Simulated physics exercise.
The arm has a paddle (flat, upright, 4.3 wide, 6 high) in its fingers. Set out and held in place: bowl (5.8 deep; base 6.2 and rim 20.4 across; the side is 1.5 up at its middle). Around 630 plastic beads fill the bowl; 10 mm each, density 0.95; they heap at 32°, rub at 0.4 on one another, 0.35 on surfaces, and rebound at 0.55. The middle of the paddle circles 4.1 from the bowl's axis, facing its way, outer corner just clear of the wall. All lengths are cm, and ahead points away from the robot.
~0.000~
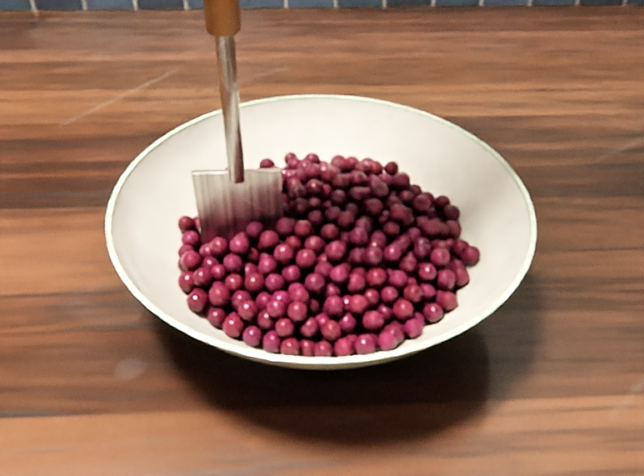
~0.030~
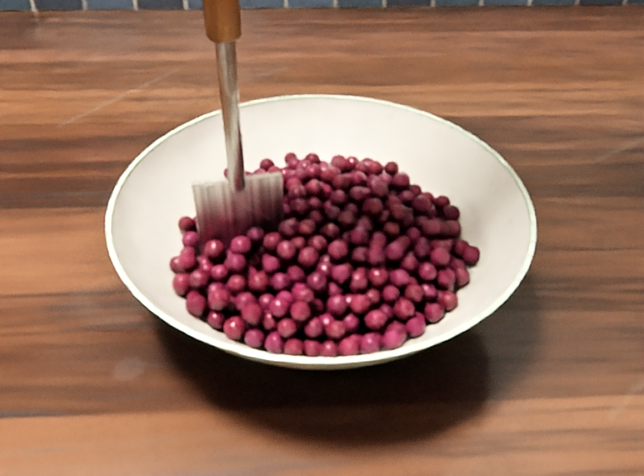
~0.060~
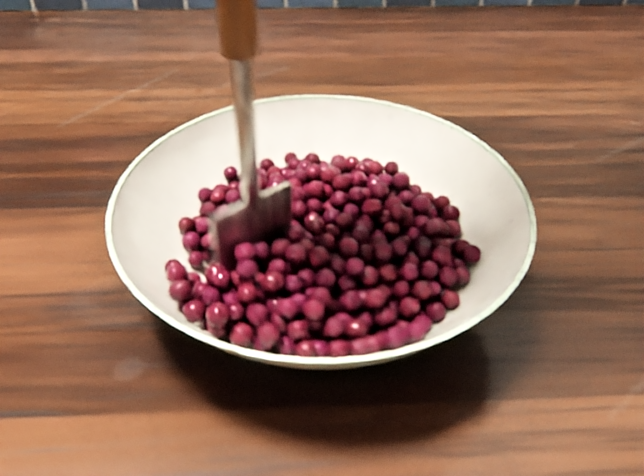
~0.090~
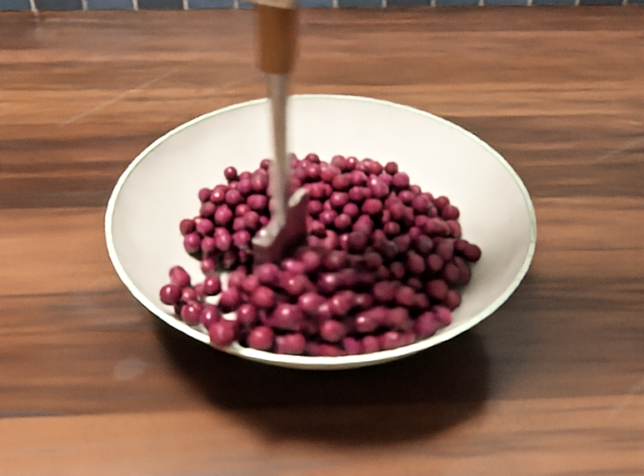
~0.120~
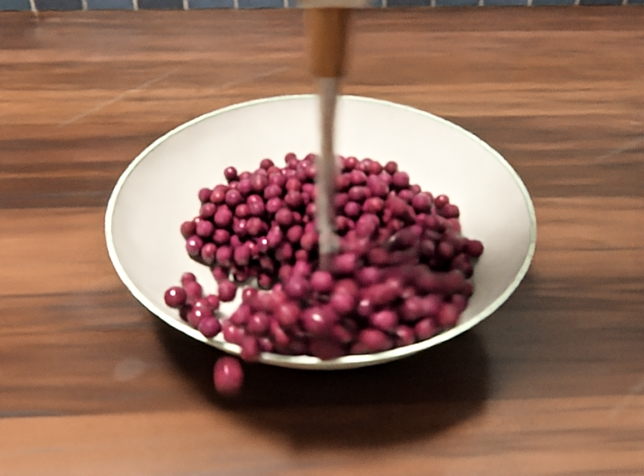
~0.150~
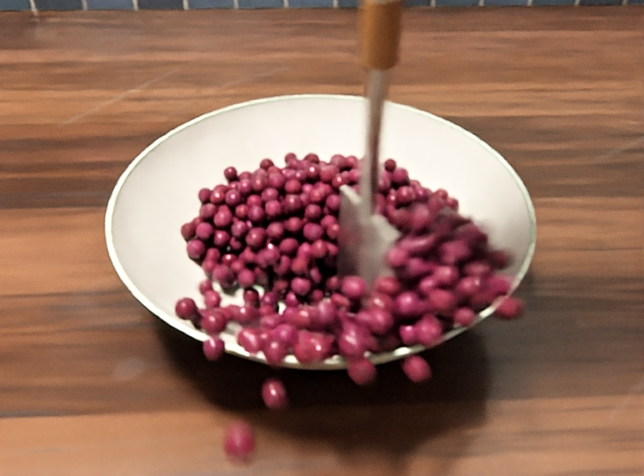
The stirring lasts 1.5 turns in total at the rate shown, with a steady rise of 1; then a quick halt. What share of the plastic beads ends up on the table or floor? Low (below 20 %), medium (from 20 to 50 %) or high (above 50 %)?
A medium share, from 20 to 50 %, ends on the table or floor.
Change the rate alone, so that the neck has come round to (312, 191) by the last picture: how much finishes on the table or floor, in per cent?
Some 10 per cent.
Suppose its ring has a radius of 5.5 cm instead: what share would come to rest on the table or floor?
It would be near 30 per cent.
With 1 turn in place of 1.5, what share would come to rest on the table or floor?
It would be near 25 per cent.
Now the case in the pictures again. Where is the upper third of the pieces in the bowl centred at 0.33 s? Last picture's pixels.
Around (293, 136).
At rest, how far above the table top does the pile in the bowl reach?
About 5.5 cm.
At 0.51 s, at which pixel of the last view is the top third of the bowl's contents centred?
Near (253, 302).
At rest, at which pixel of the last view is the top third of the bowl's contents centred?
At about (358, 254).
After 0.33 s, 279° round, highest piece 9 above the table; 500 in the bowl, 77 on the table or floor, 52 in flight or on the tool.
After 0.51 s, 81° round, highest piece 9 above the table; 435 in the bowl, 170 on the table or floor, 24 in flight or on the tool.
After 0.80 s, 180° round, highest piece 6 above the table; 417 in the bowl, 212 on the table or floor.
After 1.50 s, 180° round, highest piece 6 above the table; 417 in the bowl, 212 on the table or floor.
In the end, 417 in the bowl, 212 on the table or floor. That is 34 % on the table or floor.
